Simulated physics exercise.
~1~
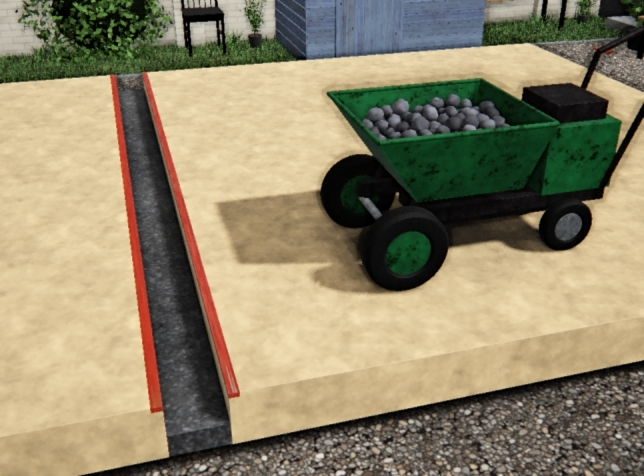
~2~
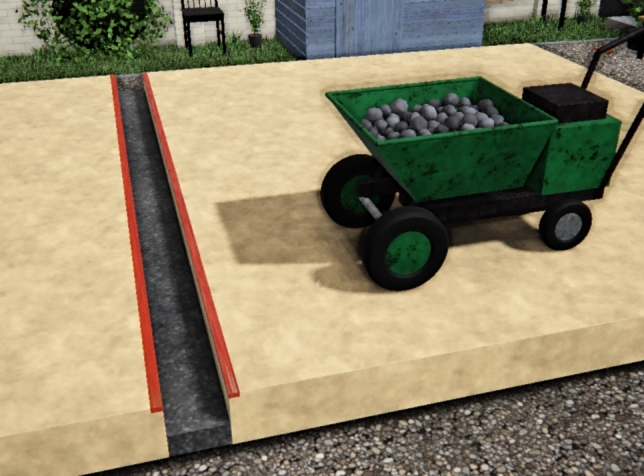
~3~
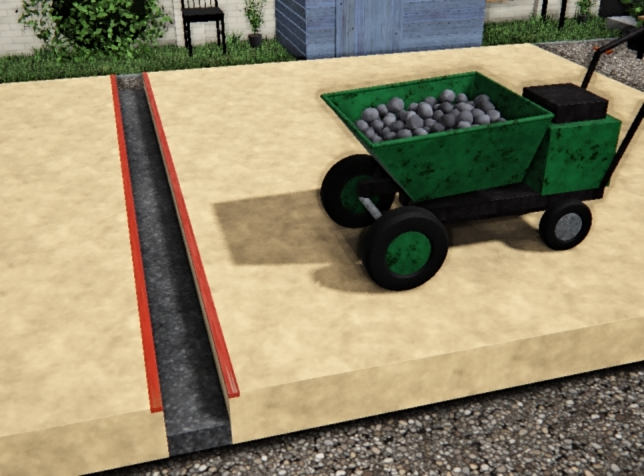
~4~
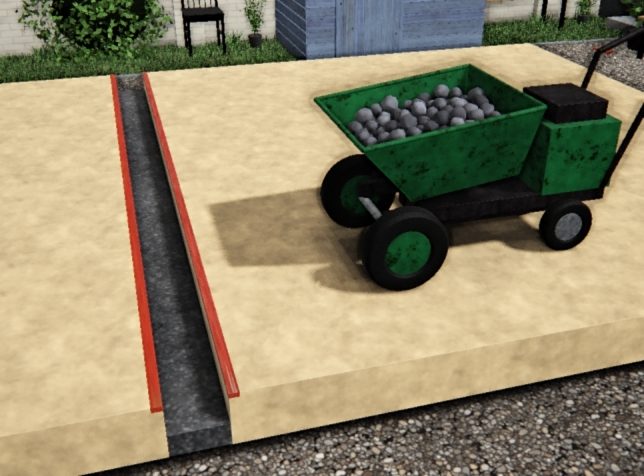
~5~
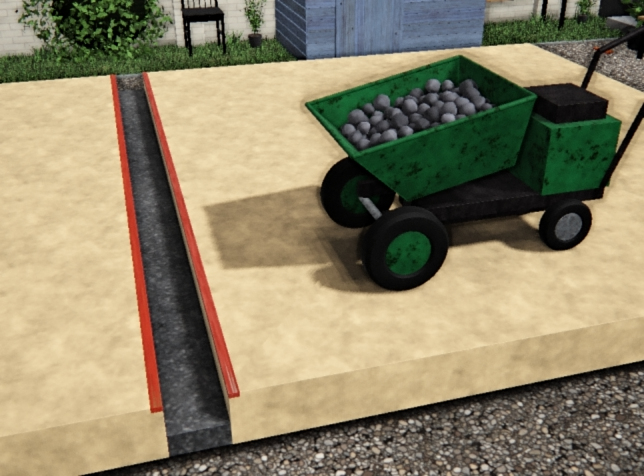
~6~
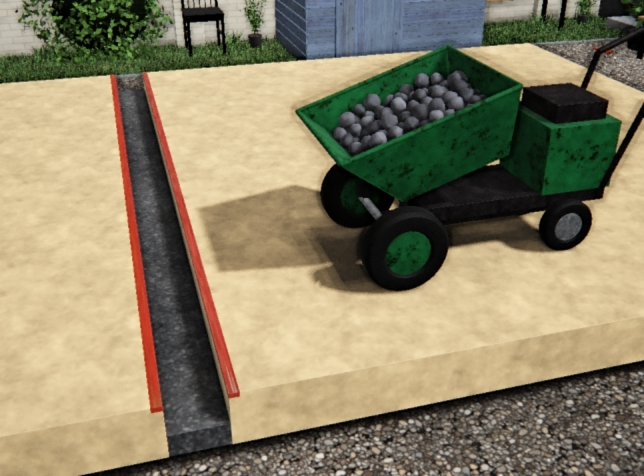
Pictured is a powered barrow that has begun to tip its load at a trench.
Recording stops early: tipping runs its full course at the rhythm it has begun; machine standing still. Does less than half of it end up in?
Yes - minority in.
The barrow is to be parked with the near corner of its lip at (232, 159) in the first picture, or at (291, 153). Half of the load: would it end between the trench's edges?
A minority, then the bulk.
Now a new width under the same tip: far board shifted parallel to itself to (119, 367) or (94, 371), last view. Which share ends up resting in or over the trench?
I'd expect close to 30 in a hundred and then close to 30 in a hundred.
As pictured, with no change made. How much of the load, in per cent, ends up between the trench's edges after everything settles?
Roughly 30 %.
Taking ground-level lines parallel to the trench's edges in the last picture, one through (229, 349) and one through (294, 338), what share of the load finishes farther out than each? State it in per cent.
Close to 30 and 80 per cent respectively.
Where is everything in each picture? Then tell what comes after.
In the first picture, lip of the skip at (379, 143), level; top of the load at (460, 121), round cobbles; first edge of the trench at (222, 349); far edge at (150, 362), the trench under half as wide as the skip, and about half as deep as wide.
In the second picture, lip of the skip at (377, 144), level; top of the load at (443, 120).
In the third picture, lip of the skip at (372, 146), tipped barely; top of the load at (455, 117).
In the fourth picture, lip of the skip at (363, 151), tipped a little; top of the load at (461, 107).
In the fifth picture, lip of the skip at (353, 157), tipped a little; top of the load at (452, 101).
In the sixth picture, lip of the skip at (341, 165), tipped clearly; top of the load at (453, 107); first edge of the trench at (222, 349); far edge at (150, 362).
Soon after the last picture, skip tipped steeply; all in the skip.
A little later, skip tipped right over; most in the skip; a small part short of the trench; a stray few falling.
Later still, skip tipped right over; about a third in the skip; about half short of the trench; about a quarter in or heaped over the trench.
By the end, skip tipped right over; about a quarter in the skip; about half short of the trench; about a third in or heaped over the trench; none beyond it.
